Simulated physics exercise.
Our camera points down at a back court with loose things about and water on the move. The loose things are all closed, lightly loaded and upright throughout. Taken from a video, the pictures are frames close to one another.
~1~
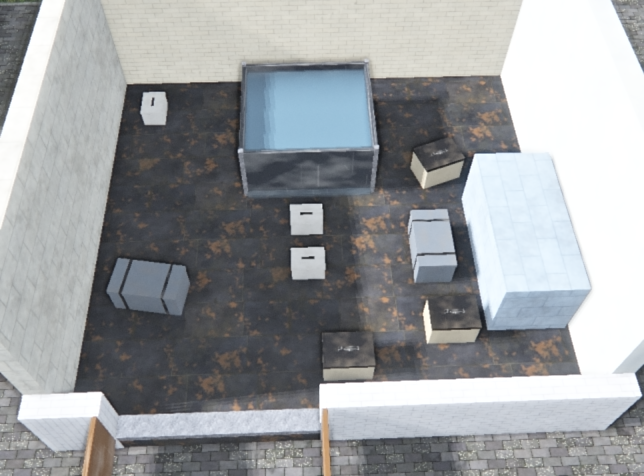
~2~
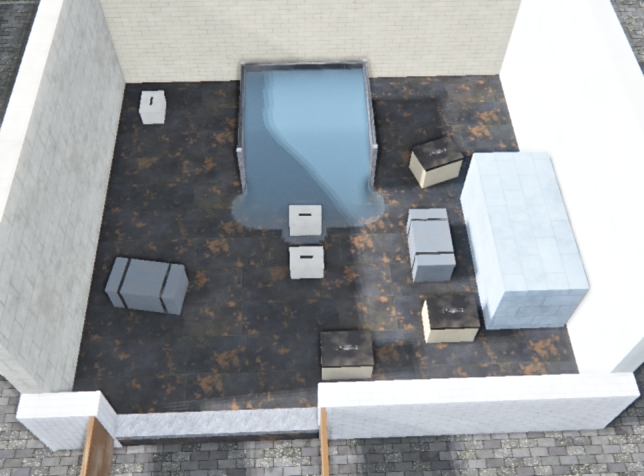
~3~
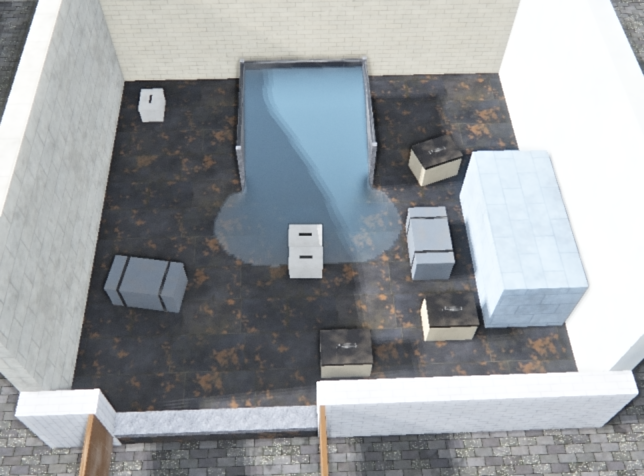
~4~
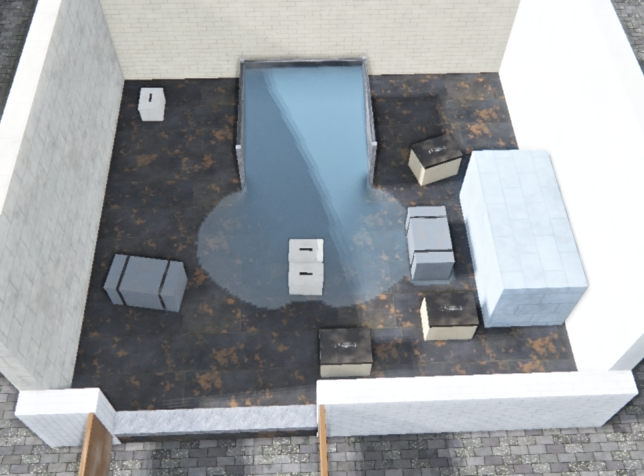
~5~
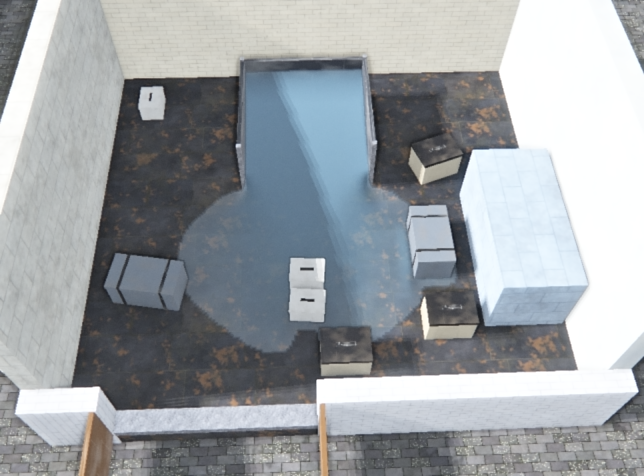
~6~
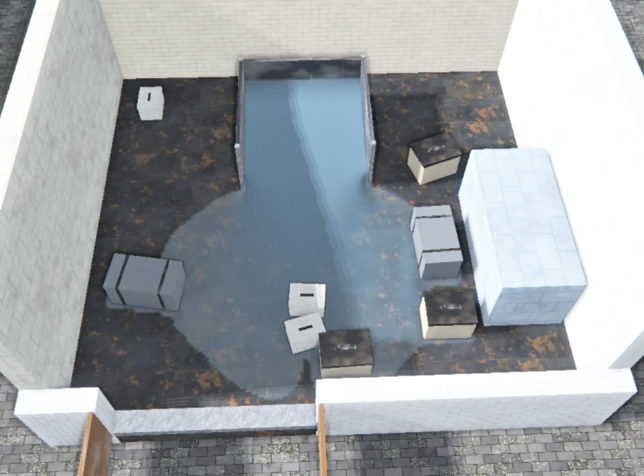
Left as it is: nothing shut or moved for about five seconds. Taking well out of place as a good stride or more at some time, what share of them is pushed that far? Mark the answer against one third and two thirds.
Two thirds or more of them.
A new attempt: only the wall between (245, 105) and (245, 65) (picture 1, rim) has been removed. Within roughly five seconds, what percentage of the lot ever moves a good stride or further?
Estimate: Some 20 per cent.
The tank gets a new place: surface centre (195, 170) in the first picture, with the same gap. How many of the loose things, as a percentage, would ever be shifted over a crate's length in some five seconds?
It works out at about 20 percent.
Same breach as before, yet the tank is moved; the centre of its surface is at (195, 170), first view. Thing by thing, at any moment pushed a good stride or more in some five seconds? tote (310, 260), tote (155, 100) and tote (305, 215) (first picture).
One after the other: Under that, less than that, short of that.
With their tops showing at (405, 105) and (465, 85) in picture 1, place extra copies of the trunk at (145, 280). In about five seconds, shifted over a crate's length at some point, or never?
Fell short, fell short.
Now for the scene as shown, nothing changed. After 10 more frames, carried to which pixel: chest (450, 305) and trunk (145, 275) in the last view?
Expect them at roughly (564, 350) and roughly (83, 340).
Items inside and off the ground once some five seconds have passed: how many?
That comes out at 2.
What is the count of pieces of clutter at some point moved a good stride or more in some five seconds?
That makes 6.
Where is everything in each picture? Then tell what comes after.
In the first picture, a tote at (306, 214) rests on the ground; a tote at (308, 258), on the bottom; 0 of 8 have shifted.
In the second picture, a tote at (305, 215) rests on the ground, close to its start; a tote at (307, 257) rests on the ground; 0 of 8 have shifted.
In the third picture, a tote at (305, 235), on the bottom, a stride from its start; a tote at (306, 257), on the bottom; 1 of 8 have shifted.
In the fourth picture, a tote at (306, 250) floats, a stride from its start; a tote at (306, 274), on the bottom, close to its start; 2 of 8 have shifted.
In the fifth picture, a tote at (307, 269), afloat, a stride from its start; a tote at (307, 300), on the bottom, a stride from its start; 2 of 8 have shifted.
In the sixth picture, a tote at (307, 295) floats, a stride from its start; a tote at (306, 328), on the bottom, a stride from its start; 3 of 8 have shifted.
A moment on, 2 of 8 are well off their spots; 2 afloat.
Next, 4 of 8 are well off their spots; 3 afloat.
Later, 5 of 8 are well off their spots; 2 afloat.
In the end, 4 of 8 are well off their spots, and 6 have been at some point; 2 afloat.
